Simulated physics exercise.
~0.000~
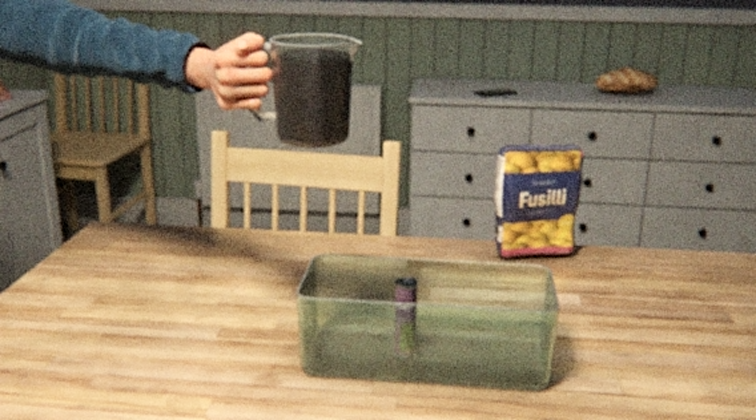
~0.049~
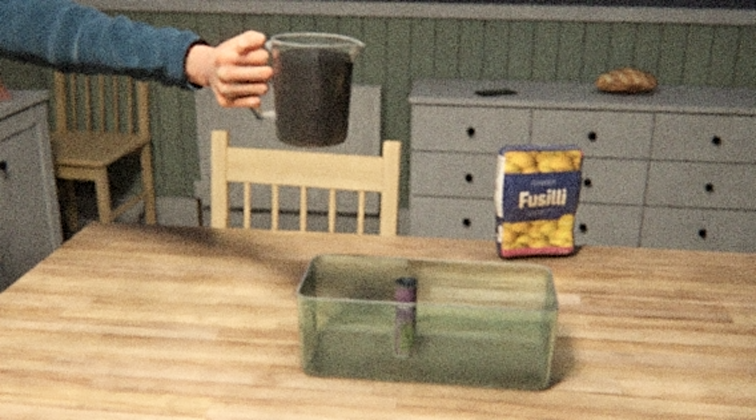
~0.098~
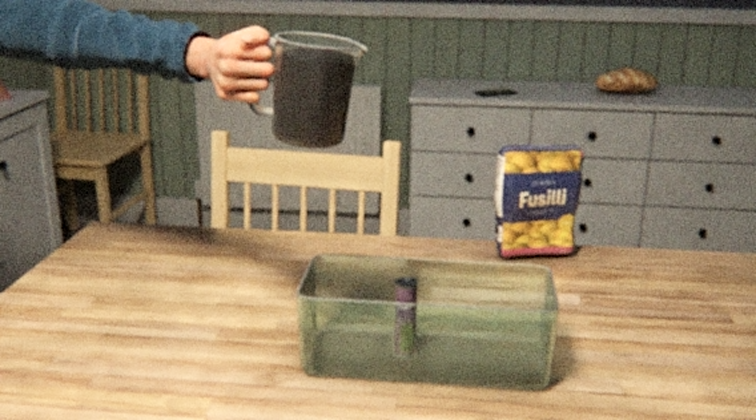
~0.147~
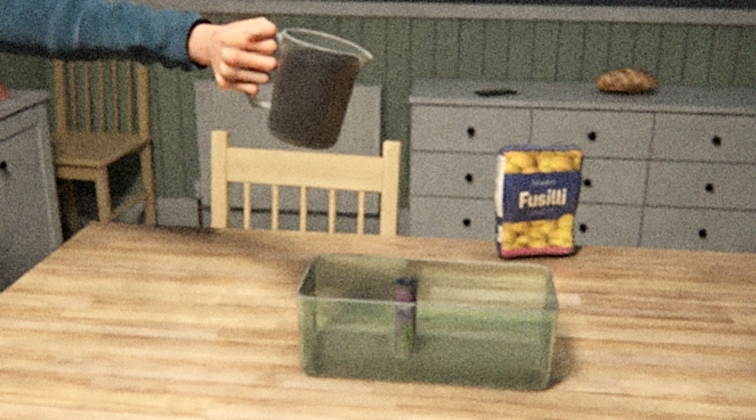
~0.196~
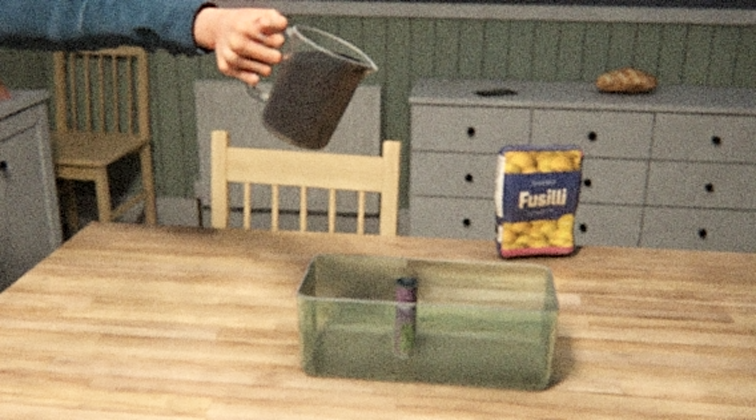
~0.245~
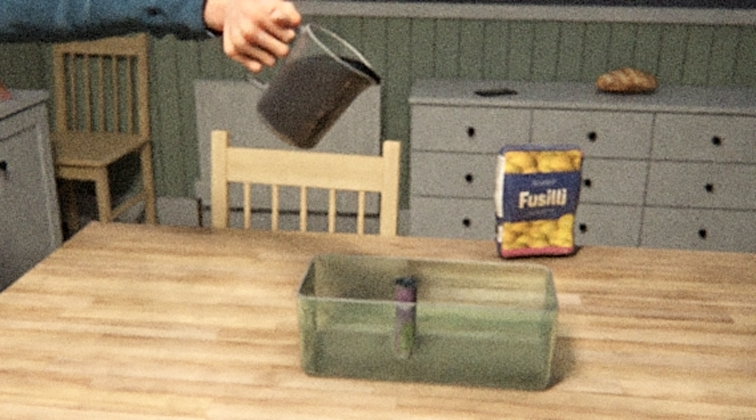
A glass pitcher of dark liquid, held by a hand in a blue sleeve, tilts gradually to the right above a clear oblong basin with a small tin standing inside, on a wooden table beside a fusilli packet.
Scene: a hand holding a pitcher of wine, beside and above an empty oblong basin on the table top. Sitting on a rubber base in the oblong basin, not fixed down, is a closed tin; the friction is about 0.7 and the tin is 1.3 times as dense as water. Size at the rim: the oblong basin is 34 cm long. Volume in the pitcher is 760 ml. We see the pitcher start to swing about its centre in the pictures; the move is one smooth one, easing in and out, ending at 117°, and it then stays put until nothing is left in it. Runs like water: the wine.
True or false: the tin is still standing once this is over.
True.
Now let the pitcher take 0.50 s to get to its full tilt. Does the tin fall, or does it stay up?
Then the tin does not tip.
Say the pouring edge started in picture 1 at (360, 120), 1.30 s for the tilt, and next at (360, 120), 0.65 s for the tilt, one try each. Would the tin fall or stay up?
Try 1: Tipped over; try 2: Tipped over.
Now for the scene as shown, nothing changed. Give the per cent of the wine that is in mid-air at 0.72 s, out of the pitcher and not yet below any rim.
Estimate: Around 32 per cent.
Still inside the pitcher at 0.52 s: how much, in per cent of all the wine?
Roughly 52 %.
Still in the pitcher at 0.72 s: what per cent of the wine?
7 per cent or thereabouts.
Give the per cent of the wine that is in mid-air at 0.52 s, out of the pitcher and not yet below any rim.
Share: Roughly 42 per cent.
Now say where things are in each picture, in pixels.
In the first picture, tilt 0°; pouring edge (362, 43); surface from (276, 54) to (352, 56); the oblong basin's rim runs from (306, 275) to (554, 289); the tin's top is at (407, 285).
In the second picture, tilt 2°; pouring edge (363, 44); surface from (276, 53) to (353, 57).
In the third picture, tilt 6°; pouring edge (367, 49); surface from (280, 51) to (355, 59).
In the fourth picture, tilt 14°; pouring edge (372, 57); surface from (283, 52) to (361, 62).
In the fifth picture, tilt 24°; pouring edge (377, 68); surface from (280, 70) to (369, 65).
In the sixth picture, tilt 36°; pouring edge (381, 83); surface from (275, 78) to (380, 75); 1 per cent is over the edge.
After 0.52 s the tilt is 105° and 52 per cent is still to pour; the tin stands where it began.
After 0.72 s the tilt is 117° and 7 per cent is still to pour; the tin stands where it began.
After 0.92 s the tilt is 117° and 0 per cent is still to pour; the tin stands where it began.
After 1.15 s the tilt is 117° and 0 per cent is still to pour; the tin stands where it began.
In the end the tin stands where it began.
